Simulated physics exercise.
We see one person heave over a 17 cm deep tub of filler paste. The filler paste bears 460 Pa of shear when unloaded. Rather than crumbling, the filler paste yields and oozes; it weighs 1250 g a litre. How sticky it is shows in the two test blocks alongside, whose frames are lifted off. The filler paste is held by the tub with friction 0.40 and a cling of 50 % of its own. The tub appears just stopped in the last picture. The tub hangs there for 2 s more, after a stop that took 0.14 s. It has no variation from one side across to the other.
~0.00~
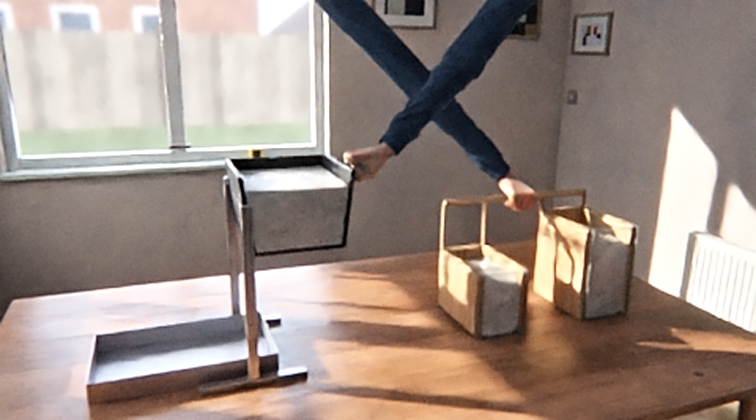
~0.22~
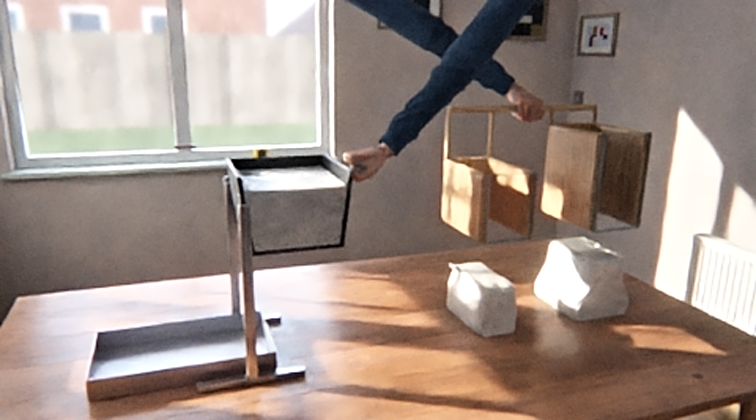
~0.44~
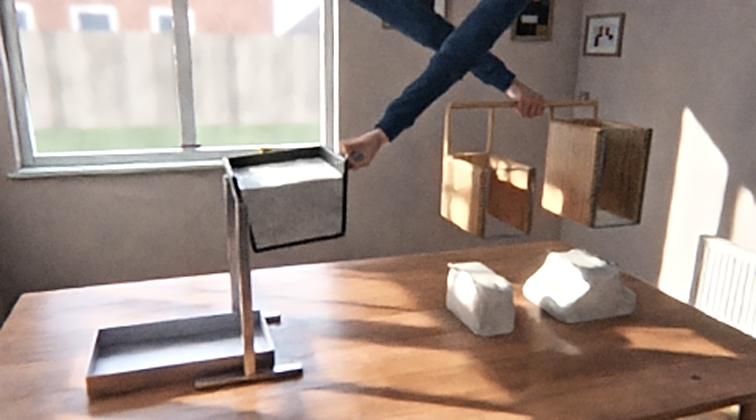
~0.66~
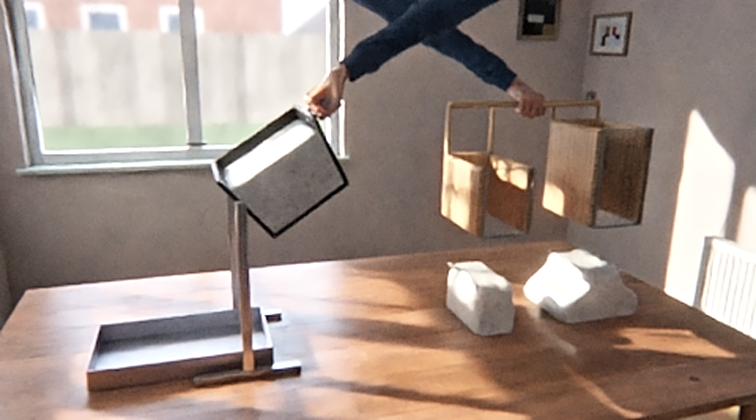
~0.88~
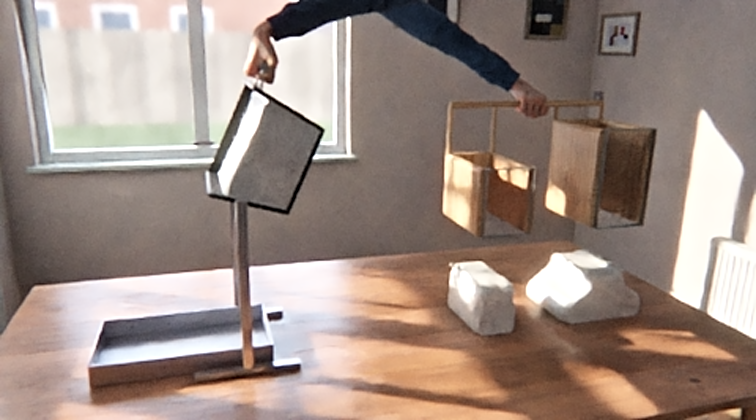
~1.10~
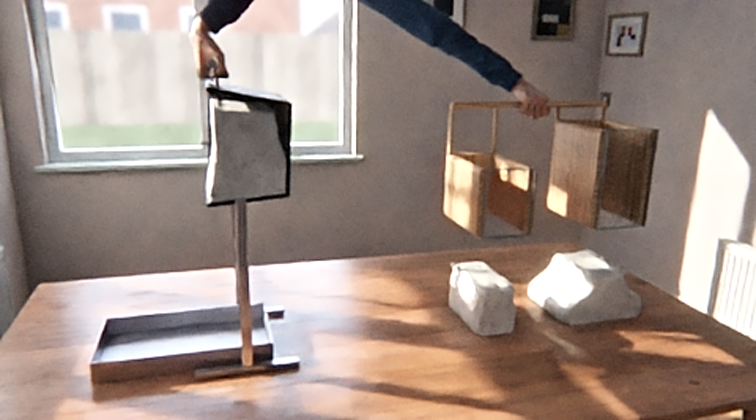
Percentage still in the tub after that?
Some 39 %.
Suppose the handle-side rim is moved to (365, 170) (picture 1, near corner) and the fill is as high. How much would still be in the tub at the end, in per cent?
Then near 30 % stays in the tub.
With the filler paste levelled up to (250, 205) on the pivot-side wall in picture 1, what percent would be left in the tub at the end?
It would come to roughly 50 percent.
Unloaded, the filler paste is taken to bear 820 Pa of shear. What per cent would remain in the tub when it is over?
Then roughly 100 %.
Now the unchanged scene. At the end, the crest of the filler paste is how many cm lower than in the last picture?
Roughly 12 cm.
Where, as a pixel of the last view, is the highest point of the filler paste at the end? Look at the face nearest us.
I'd point to somewhere around (256, 163).
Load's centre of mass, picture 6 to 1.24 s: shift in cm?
It has moved around 5 centimetres.
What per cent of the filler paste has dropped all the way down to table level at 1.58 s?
I'd say about 40 per cent of it.
After 1.24 s, the tub is at 87 degrees and holds 78 %.
After 1.41 s, the tub is at 87 degrees and holds 45 %.
After 1.58 s, the tub is at 87 degrees and holds 39 %.
After 1.75 s, the tub is at 87 degrees and holds 39 %.
After 3.10 s, at the end, the tub is at 87 degrees and holds 39 %.
